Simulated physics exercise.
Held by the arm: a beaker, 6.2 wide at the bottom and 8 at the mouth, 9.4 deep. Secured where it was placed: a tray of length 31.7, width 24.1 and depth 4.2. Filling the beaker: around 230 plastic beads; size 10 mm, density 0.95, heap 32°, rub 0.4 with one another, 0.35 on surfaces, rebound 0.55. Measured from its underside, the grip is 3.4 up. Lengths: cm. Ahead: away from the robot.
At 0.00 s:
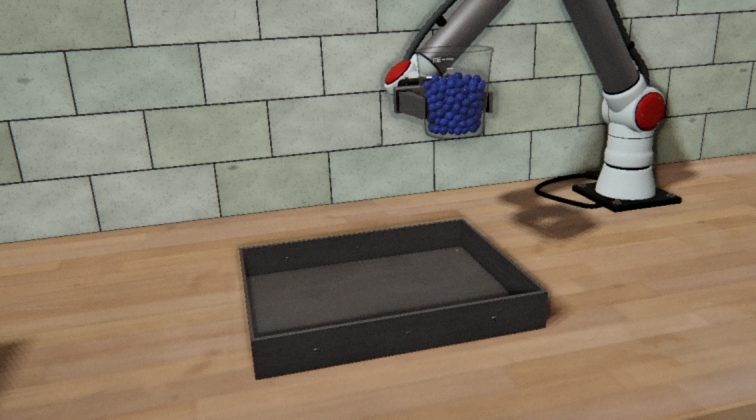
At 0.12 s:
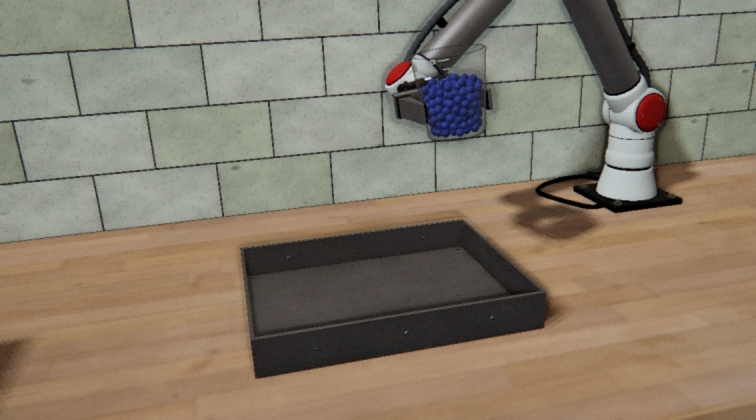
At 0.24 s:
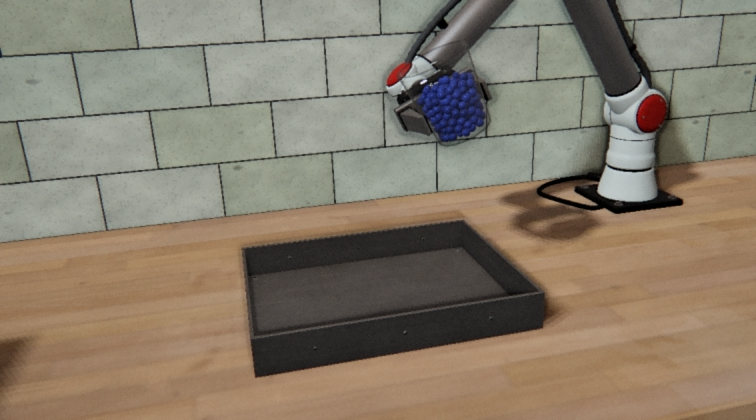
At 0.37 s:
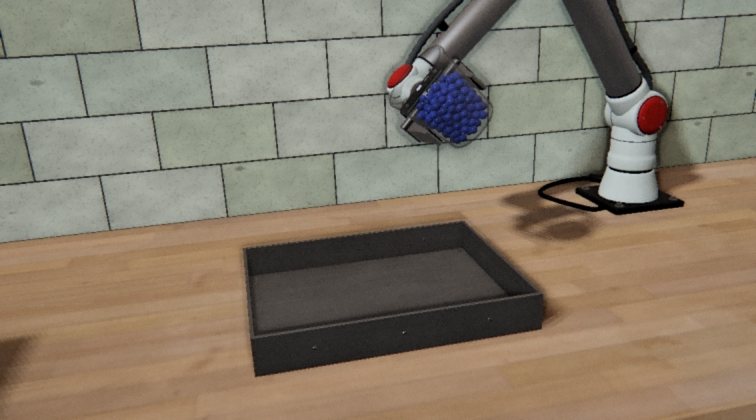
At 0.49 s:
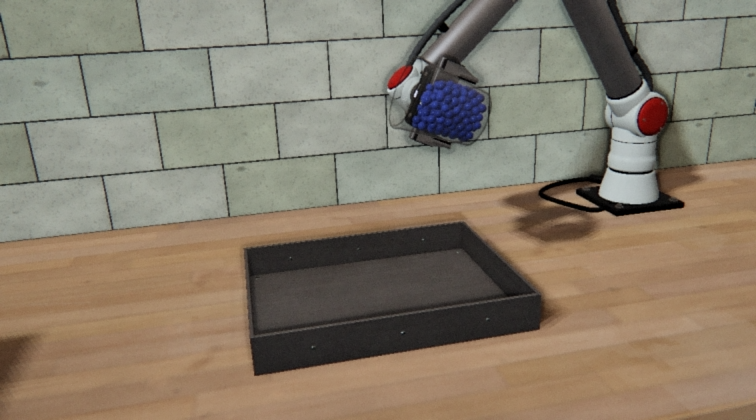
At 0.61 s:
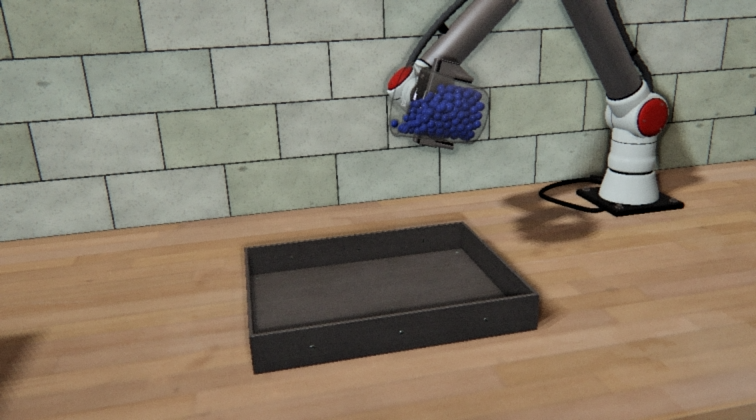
A robot arm steadily tilts a clear beaker of blue beads far onto its side.
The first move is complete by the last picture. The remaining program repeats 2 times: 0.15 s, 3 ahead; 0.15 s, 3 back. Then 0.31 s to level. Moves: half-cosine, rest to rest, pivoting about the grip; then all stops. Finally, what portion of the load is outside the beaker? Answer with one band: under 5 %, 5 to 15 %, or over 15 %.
Over 15 %.
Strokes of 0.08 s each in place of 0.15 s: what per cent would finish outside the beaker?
Then about 55 per cent.
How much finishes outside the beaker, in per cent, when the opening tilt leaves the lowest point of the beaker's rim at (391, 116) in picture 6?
I'd say close to 0 per cent.
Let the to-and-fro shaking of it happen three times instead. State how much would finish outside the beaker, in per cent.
I'd expect something close to 30 per cent.
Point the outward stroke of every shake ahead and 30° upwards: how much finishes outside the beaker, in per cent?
You'd expect near 25 percent of it there.
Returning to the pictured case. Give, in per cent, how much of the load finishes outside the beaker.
About 20 %.
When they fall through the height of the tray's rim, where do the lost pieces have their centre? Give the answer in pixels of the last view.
They come down centred close to (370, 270).
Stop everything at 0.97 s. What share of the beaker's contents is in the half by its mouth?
I'd guess about 45 percent of it.
After 0.97 s, tilted 73° forward, highest piece 25 above the table; 208 in the beaker, 7 in the tray, 13 in flight or on a rim.
After 1.34 s, tilted 46° forward, highest piece 26 above the table; 180 in the beaker, 45 in the tray, 3 in flight or on a rim.
After 1.72 s, level, highest piece 26 above the table; 179 in the beaker, 49 in the tray.
After 2.77 s, level, highest piece 26 above the table; 179 in the beaker, 49 in the tray.
In the end, 179 in the beaker, 49 in the tray. That is 21 % outside the beaker.
